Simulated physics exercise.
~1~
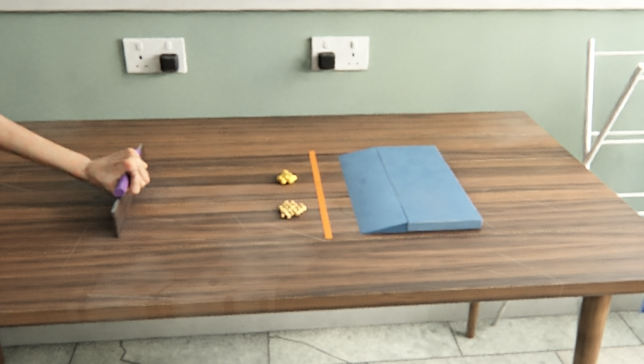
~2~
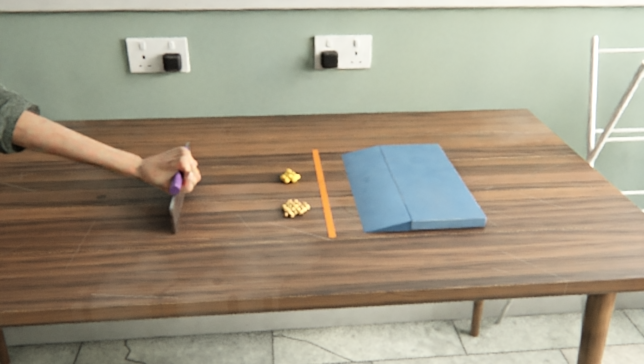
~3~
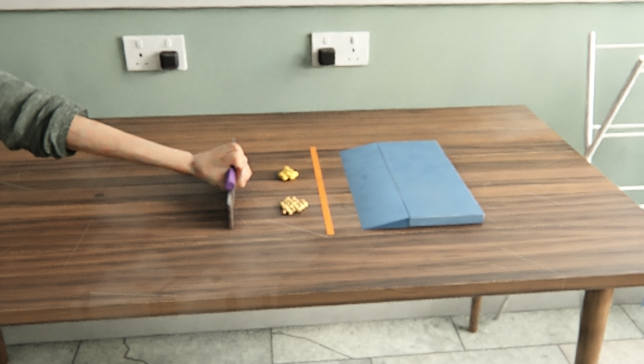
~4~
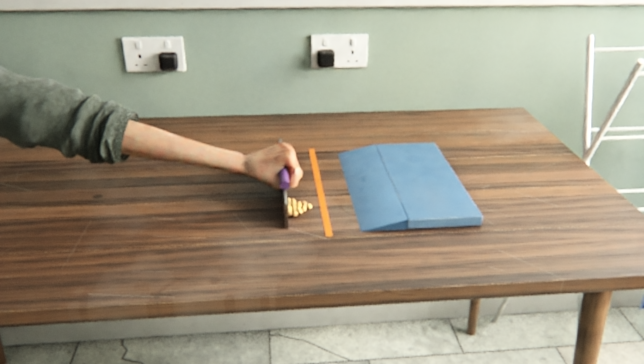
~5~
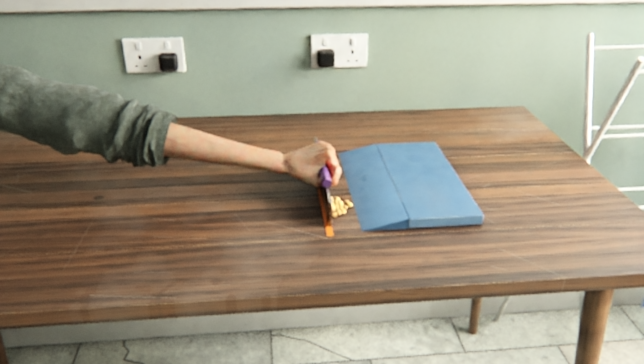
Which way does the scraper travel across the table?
The scraper travels to the right, moving from the left part of the table towards the orange tape.
Hand sliding a purple-handled scraper rightward across a wooden table, pushing small yellow pieces and stopping at orange tape before a blue wedge.
